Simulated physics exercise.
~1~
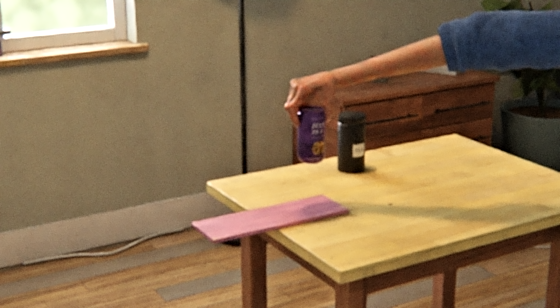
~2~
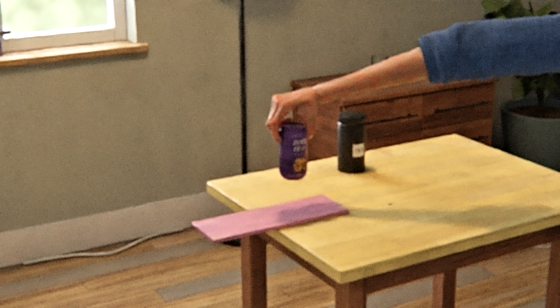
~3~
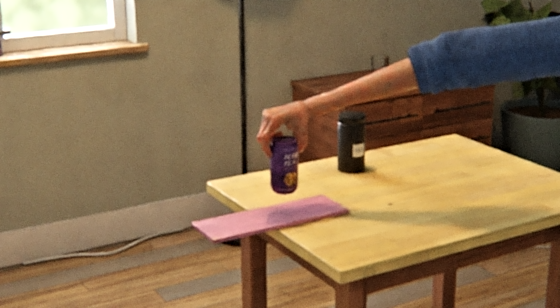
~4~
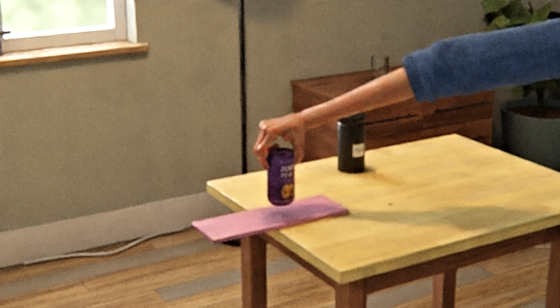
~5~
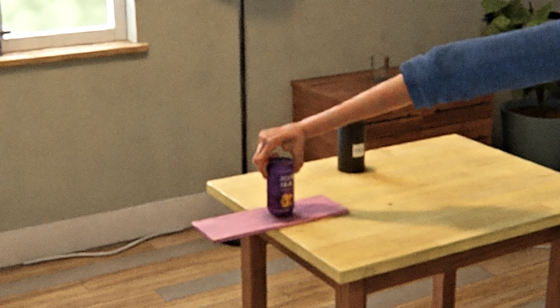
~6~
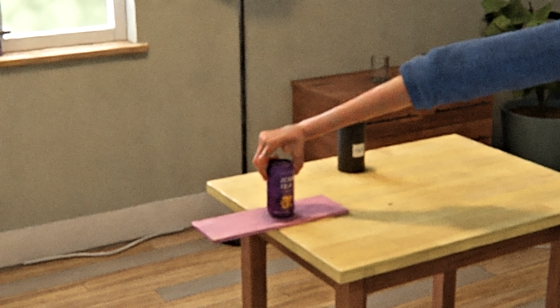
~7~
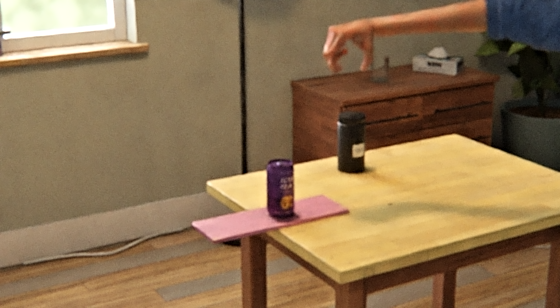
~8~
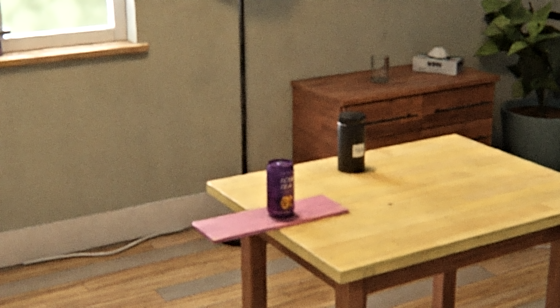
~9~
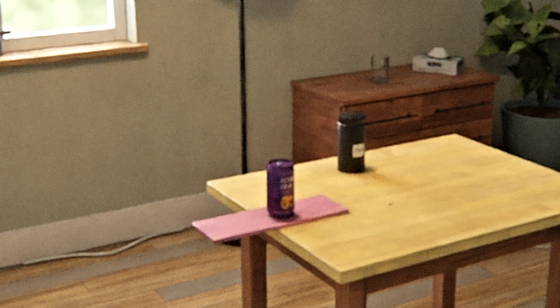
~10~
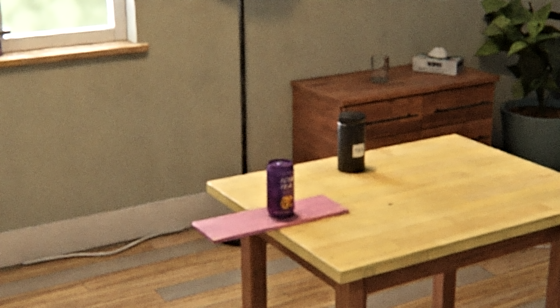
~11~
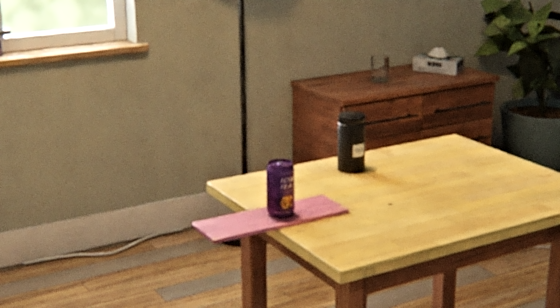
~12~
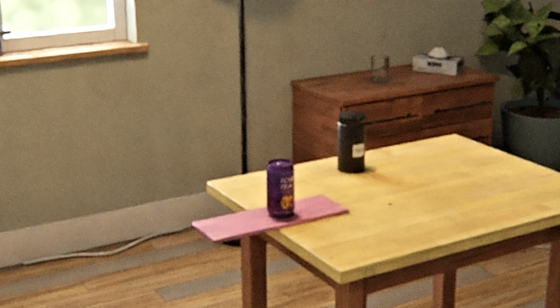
A hand lowered a purple can onto a pink plank jutting over the left edge of a wooden table, near a black jar, then let go and drew away. The plank stayed in place with the can standing upright on it.
